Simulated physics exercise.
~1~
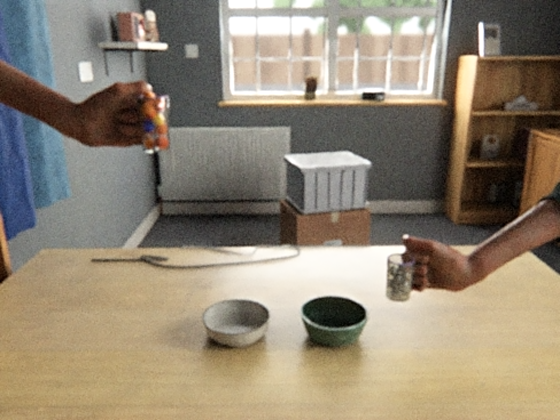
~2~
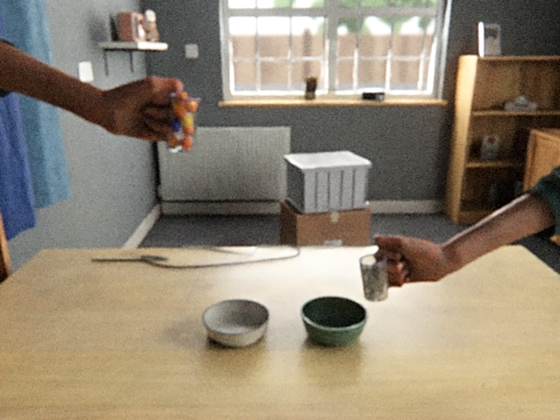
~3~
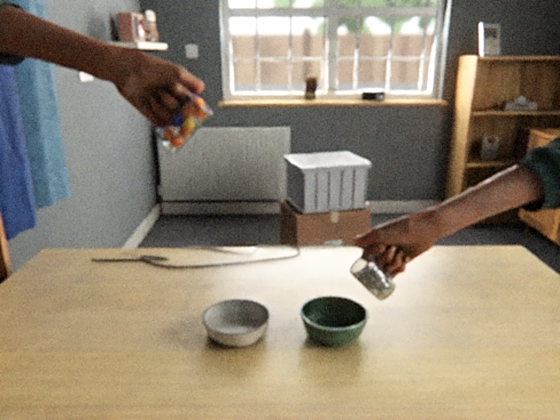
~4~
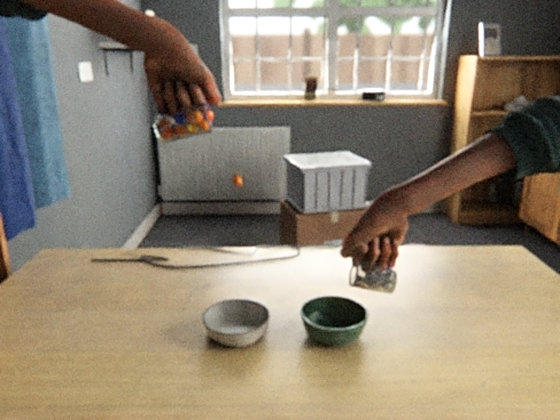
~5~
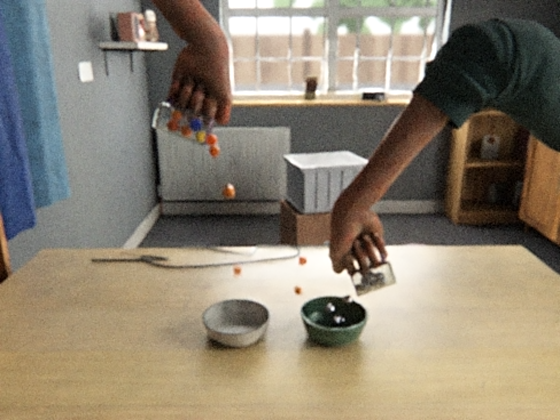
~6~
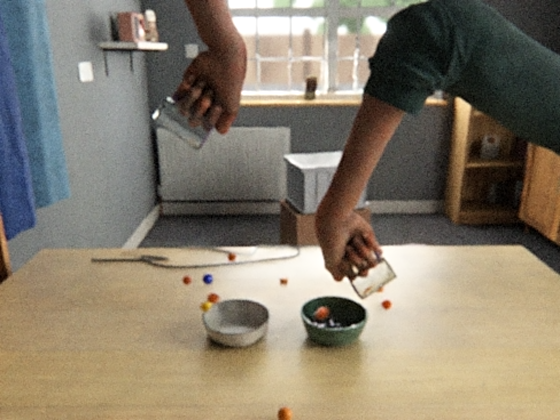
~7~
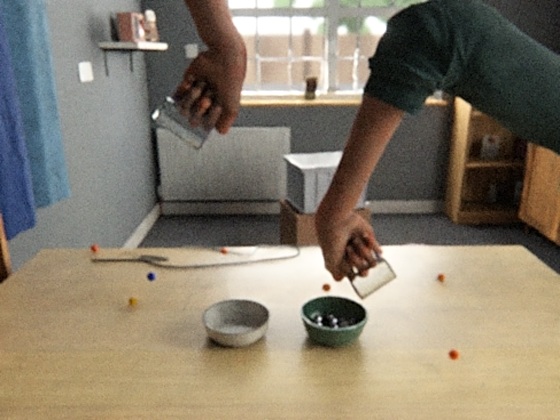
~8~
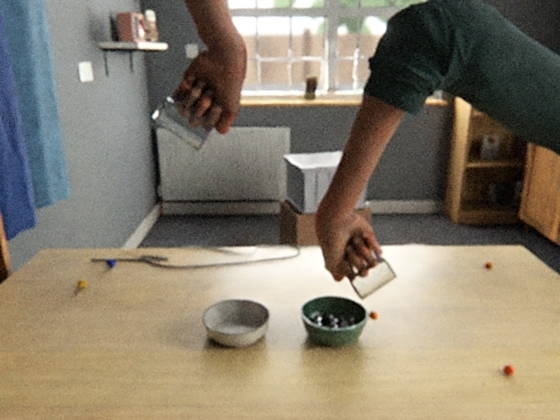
Two hands tipped clear cups over a wooden table, the left one from much higher, spilling colorful beads that missed the pale bowl and scattered across the tabletop, while the right one's dark pieces all landed in the green bowl.
